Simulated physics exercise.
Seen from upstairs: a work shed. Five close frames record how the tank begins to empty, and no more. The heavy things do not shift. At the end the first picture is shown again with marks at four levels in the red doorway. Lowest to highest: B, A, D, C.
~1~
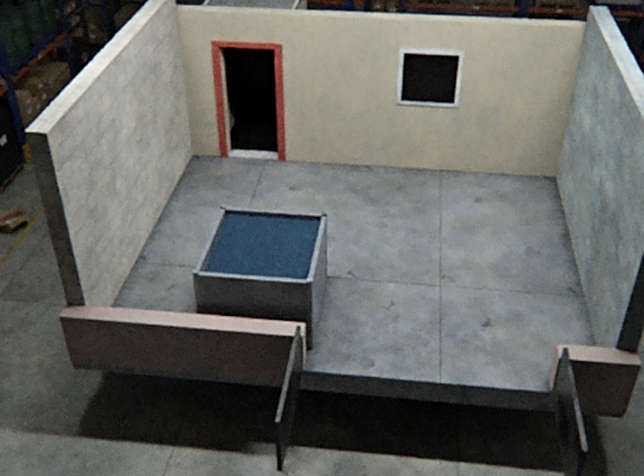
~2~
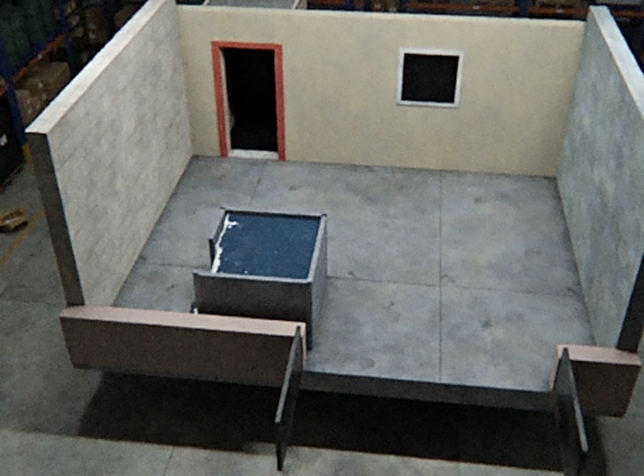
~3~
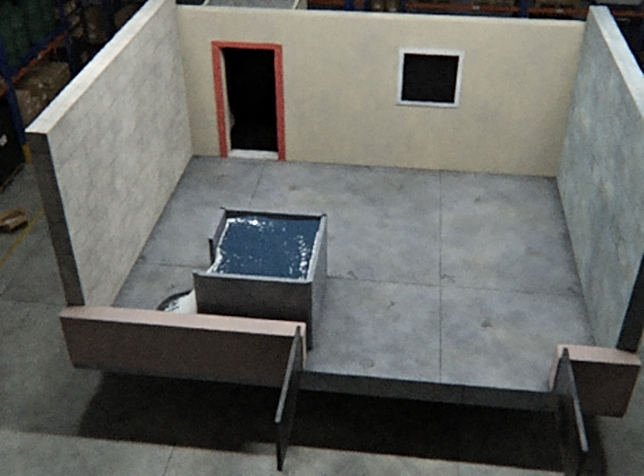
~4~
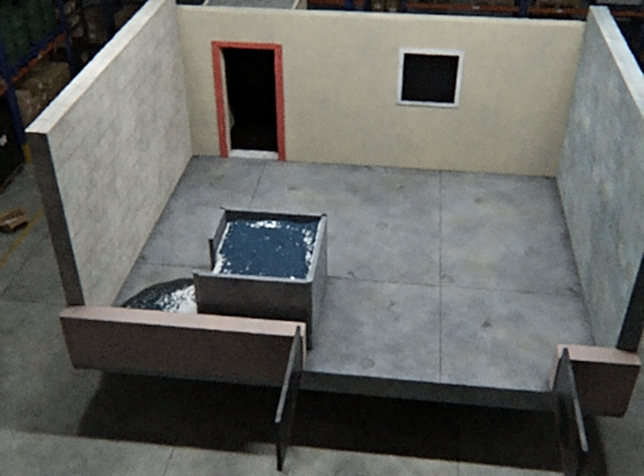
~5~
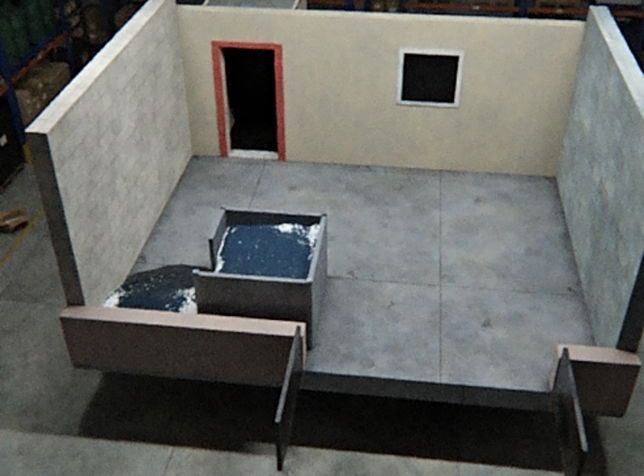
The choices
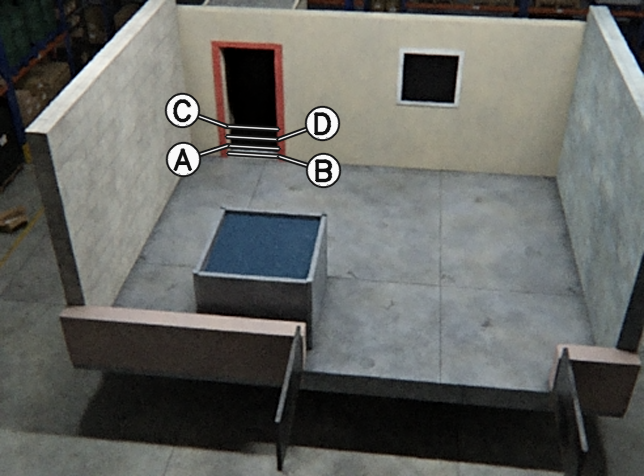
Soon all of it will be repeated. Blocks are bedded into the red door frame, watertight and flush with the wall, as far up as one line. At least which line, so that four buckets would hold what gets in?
It is A.
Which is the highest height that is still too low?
Height B.
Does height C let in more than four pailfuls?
No, not at all.
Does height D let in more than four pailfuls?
No, that is safe.
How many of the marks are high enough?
Three.
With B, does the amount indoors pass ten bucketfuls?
Yes.
On the marked copy, A at (253, 147); B at (253, 154); C at (251, 127); D at (252, 138); from the bottom up B, A, D, C.
Choosing A, a bucket or two gets in.
Choosing B, some 20 bucketfuls get in.
Choosing C, nothing gets over.
Choosing D, nothing gets over.
